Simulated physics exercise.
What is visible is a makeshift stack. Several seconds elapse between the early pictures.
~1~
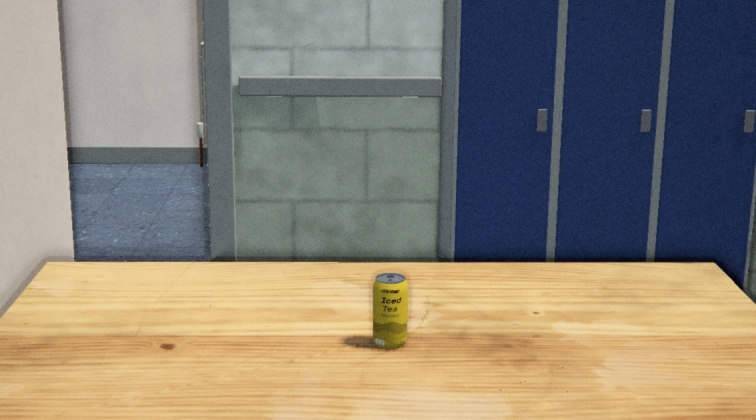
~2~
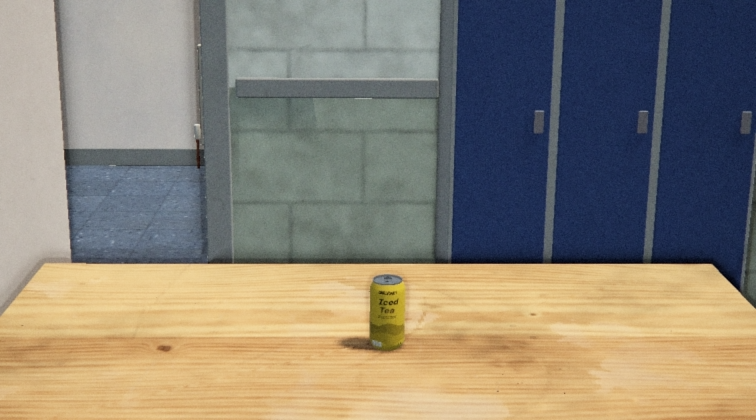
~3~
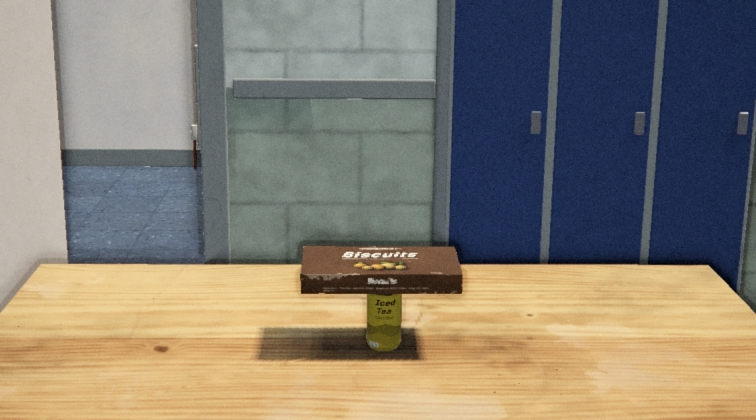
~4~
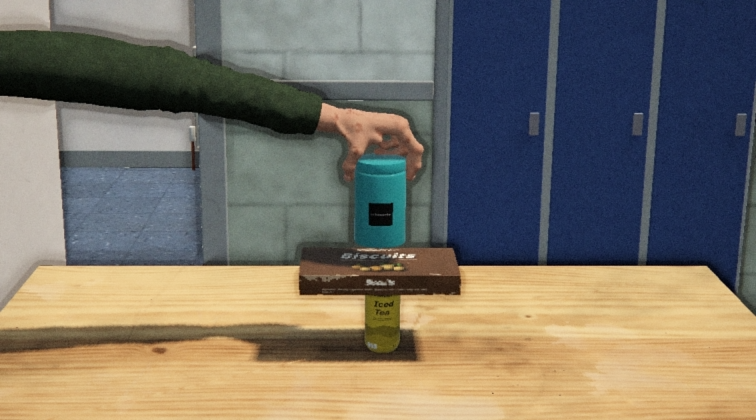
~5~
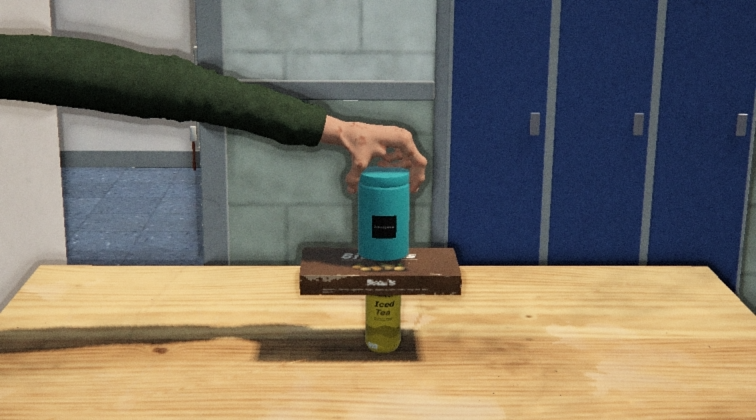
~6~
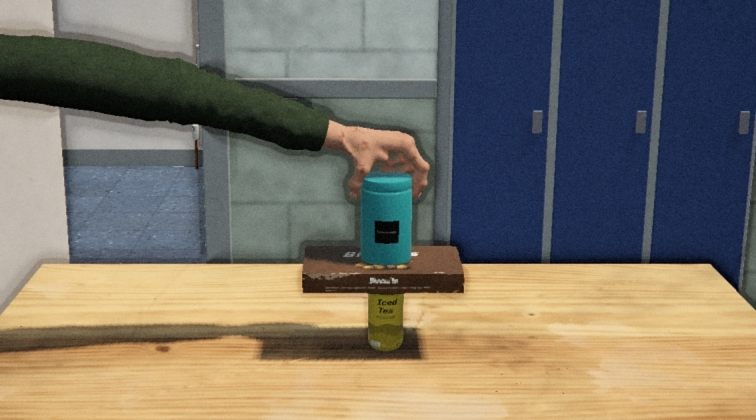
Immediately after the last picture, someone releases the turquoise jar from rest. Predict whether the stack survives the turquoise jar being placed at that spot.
Prediction: The stack survives.
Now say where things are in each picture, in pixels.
In the first picture, the last thing is not in view yet; yellow can (390, 311).
In the second picture, the last thing is not in view yet; yellow can (387, 313).
In the third picture, the last thing is not in view yet; yellow can (384, 313).
In the fourth picture, coming down; turquoise jar (380, 200); yellow can (383, 315).
In the fifth picture, coming down; turquoise jar (384, 213); yellow can (383, 315).
In the sixth picture, in place under the hand; turquoise jar (386, 218); yellow can (386, 313).
Then, 0.20 s after the last picture, nothing has stirred.
Then, 0.60 s after the last picture, turquoise jar resting near (386, 218).
At rest, all 3 in place. Seen from the same camera at the end, turquoise jar near (386, 218). The stack stays up.
